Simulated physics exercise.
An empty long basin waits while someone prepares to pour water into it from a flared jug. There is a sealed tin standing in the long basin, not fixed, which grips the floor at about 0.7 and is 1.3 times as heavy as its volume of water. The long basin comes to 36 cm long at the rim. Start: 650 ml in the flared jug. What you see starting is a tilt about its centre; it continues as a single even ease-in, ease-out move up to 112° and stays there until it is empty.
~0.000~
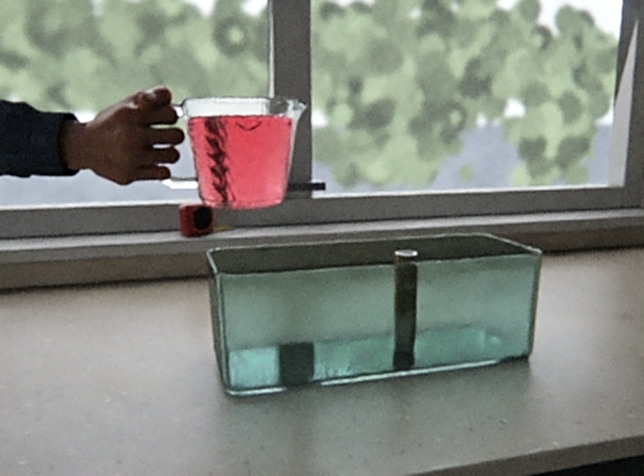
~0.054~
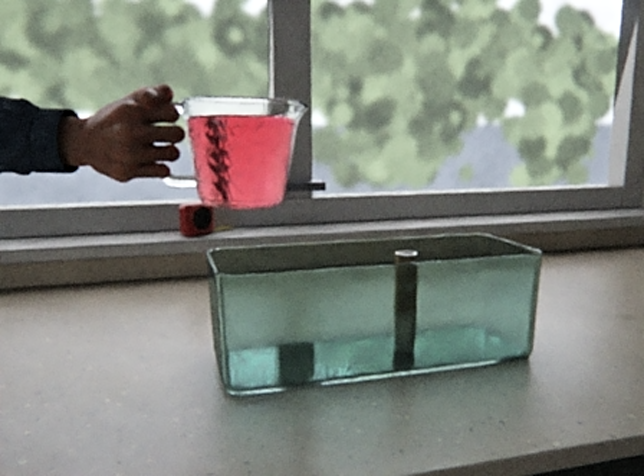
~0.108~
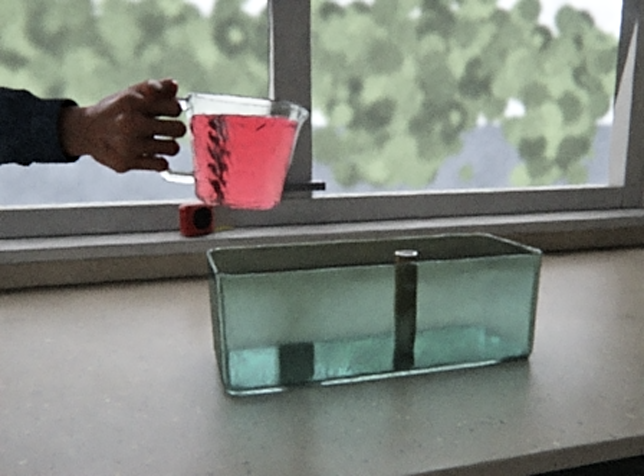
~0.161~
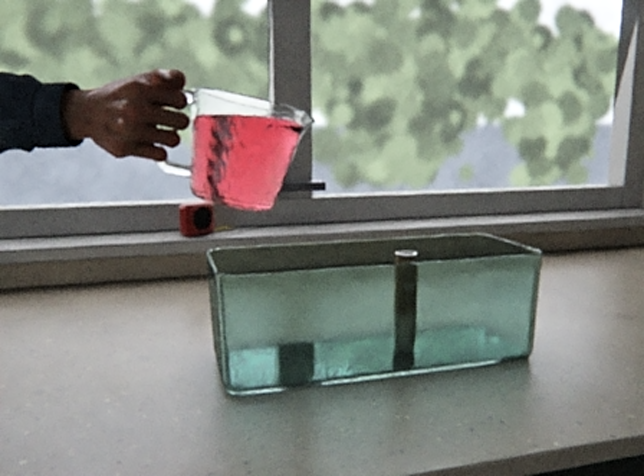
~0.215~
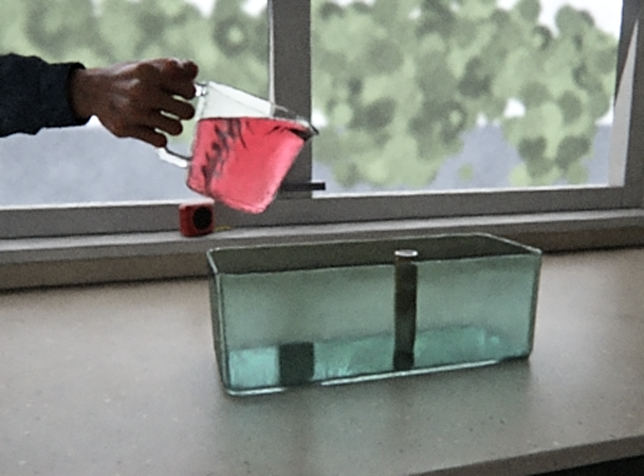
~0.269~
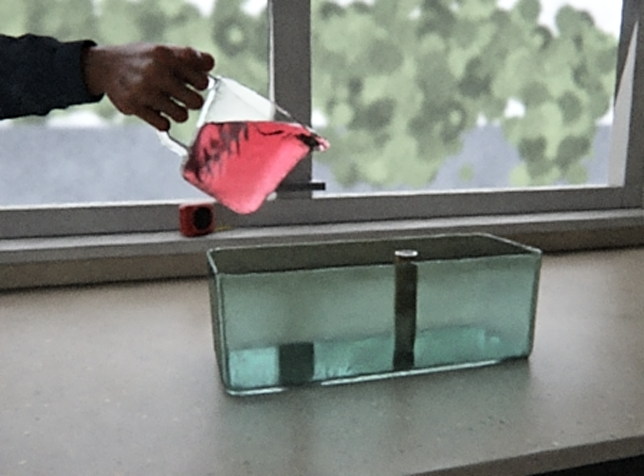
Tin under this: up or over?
Up.
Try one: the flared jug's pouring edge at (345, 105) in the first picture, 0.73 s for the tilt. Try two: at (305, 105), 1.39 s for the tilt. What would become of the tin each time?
The tin overturns the first time and stays vertical the second time.
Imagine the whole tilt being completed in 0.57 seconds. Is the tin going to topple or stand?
The tin stays on its base.
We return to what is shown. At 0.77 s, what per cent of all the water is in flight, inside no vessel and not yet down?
Roughly 3 %.
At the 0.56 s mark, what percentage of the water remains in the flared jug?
About 38 per cent.
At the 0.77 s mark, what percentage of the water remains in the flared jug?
Roughly 3 per cent.
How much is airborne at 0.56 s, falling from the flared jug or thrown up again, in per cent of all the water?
24 %.
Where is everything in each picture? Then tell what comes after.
In the first picture, it leans 0°; its right rim is at (306, 104); the water meets the walls at (187, 118) and (292, 118); the long basin's rim runs from (212, 264) to (513, 244); the tin's top is at (406, 258).
In the second picture, it leans 2°; its right rim is at (307, 106); the water meets the walls at (187, 117) and (293, 119).
In the third picture, it leans 6°; its right rim is at (311, 111); the water meets the walls at (190, 116) and (295, 120).
In the fourth picture, it leans 13°; its right rim is at (315, 120); the water meets the walls at (194, 116) and (301, 123).
In the fifth picture, it leans 22°; its right rim is at (319, 133); the water meets the walls at (198, 120) and (311, 127).
In the sixth picture, it leans 34°; its right rim is at (321, 148); the water meets the walls at (197, 133) and (314, 139); 2 per cent is over the edge.
By 0.56 s the tilt is 97° and 39 per cent is still to pour; the tin stands where it began.
By 0.77 s the tilt is 112° and 3 per cent is still to pour; the tin stands where it began.
By 0.99 s the tilt is 112° and 0 per cent is still to pour; the tin stands where it began.
By 1.23 s the tilt is 112° and 0 per cent is still to pour; the tin stands where it began.
At rest the tin stands where it began.
